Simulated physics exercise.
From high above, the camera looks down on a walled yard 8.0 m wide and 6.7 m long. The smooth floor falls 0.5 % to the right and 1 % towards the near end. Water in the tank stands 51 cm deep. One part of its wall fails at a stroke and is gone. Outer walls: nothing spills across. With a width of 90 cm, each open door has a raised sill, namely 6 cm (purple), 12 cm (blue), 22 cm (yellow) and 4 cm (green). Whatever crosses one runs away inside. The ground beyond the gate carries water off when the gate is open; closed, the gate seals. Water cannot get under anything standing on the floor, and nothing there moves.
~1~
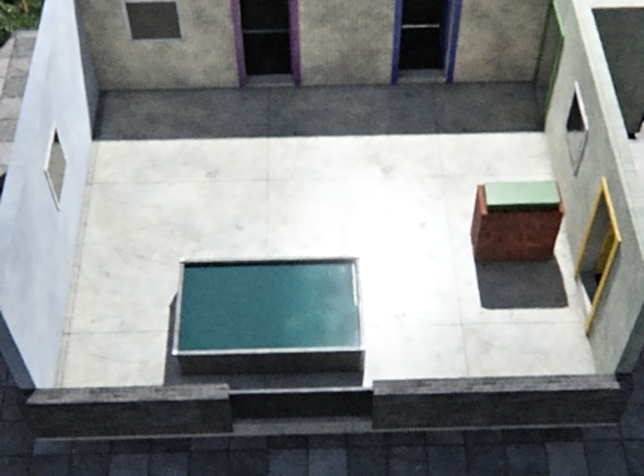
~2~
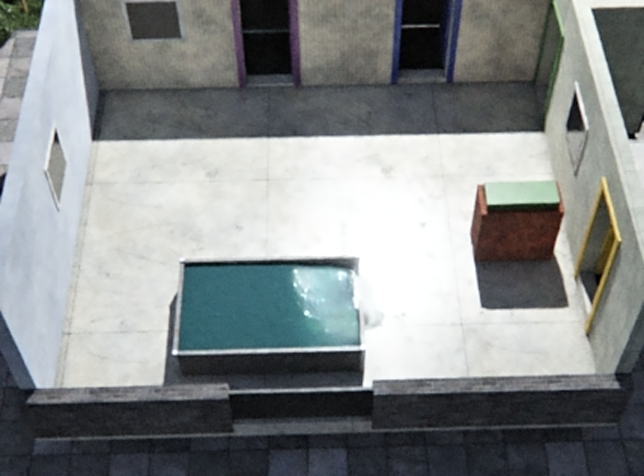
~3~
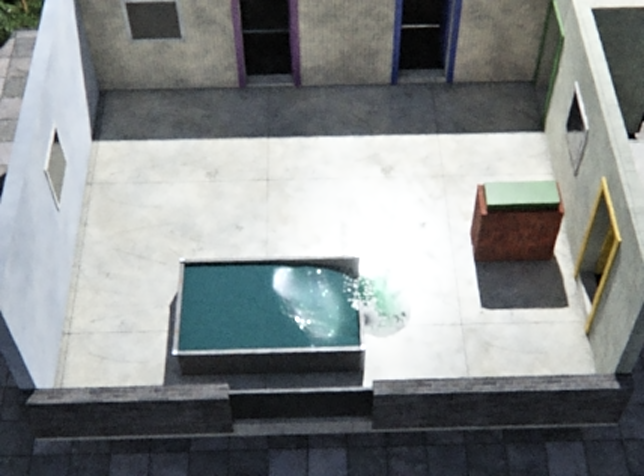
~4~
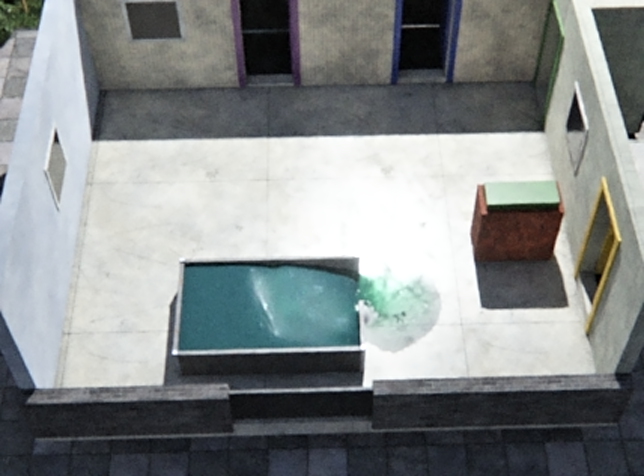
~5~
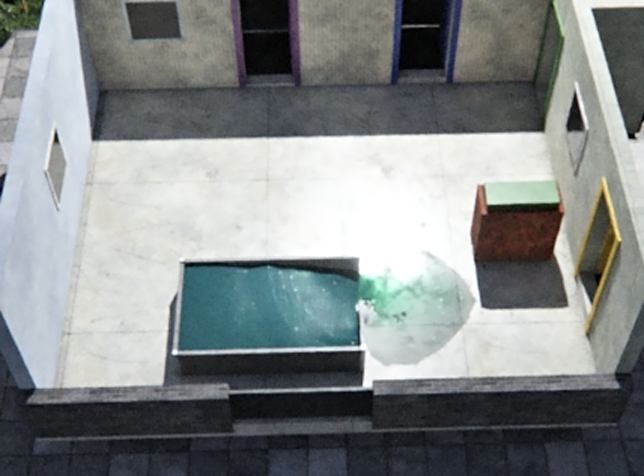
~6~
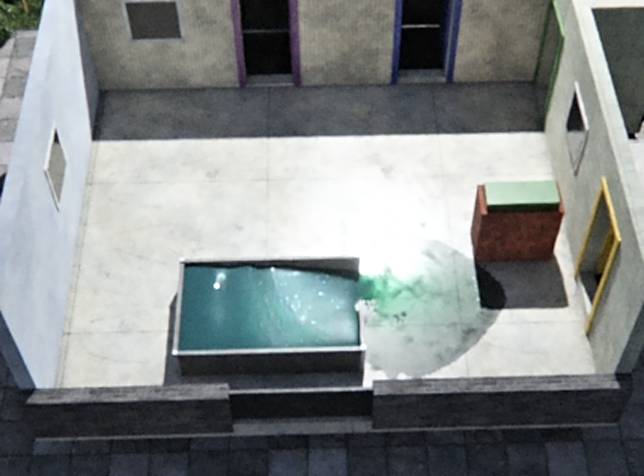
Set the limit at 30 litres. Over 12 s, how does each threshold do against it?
Result: At the purple door I expect the water to hold within the limit; at the blue door I expect the water to hold within the limit; at the yellow door I expect the water to hold within the limit; at the green door I expect the water to rise above the limit.
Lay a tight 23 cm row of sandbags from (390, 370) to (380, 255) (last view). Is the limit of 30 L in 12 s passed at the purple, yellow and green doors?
Moved that way: Purple holds, yellow holds, green holds.
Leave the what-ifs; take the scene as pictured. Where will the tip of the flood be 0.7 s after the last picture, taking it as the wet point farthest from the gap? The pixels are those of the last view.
About (584, 337) in the last view.
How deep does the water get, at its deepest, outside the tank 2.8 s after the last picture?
About 24 cm.
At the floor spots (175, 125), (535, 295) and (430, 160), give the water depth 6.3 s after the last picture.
Taking the spots in order: 0 cm, 12 cm, 2 cm.
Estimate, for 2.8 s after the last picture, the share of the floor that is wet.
35 %.
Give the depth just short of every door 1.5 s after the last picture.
Depths: Purple door 0 cm, blue door 0 cm, yellow door 20 cm, green door 0 cm.
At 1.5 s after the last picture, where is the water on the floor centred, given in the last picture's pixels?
At roughly (345, 312).
Then, 0.7 s after the last picture water covers 15 % of the floor and is deepest (30 cm) near (368, 293); purple door not reached, blue door not reached, yellow door 6 cm at the sill, 0 L in, green door not reached.
Then, 1.5 s after the last picture water covers 25 % of the floor and is deepest (27 cm) near (598, 401); purple door not reached, blue door not reached, yellow door 20 cm at the sill, 0 L in, green door not reached.
Then, 2.8 s after the last picture water covers 35 % of the floor and is deepest (24 cm) near (572, 279); purple door not reached, blue door not reached, yellow door 18 cm at the sill, 1 L in, green door 6 cm at the sill, 0 L in.
Then, 6.3 s after the last picture water covers 50 % of the floor and is deepest (19 cm) near (598, 401); purple door not reached, blue door 5 cm at the sill, 0 L in, yellow door 15 cm at the sill, 1 L in, green door 8 cm at the sill, 43 L in.
Then, 11.3 s after the last picture water covers 80 % of the floor and is deepest (12 cm) near (560, 401); purple door 1 cm at the sill, 0 L in, blue door 3 cm at the sill, 0 L in, yellow door 10 cm at the sill, 1 L in, green door 5 cm at the sill, 70 L in.
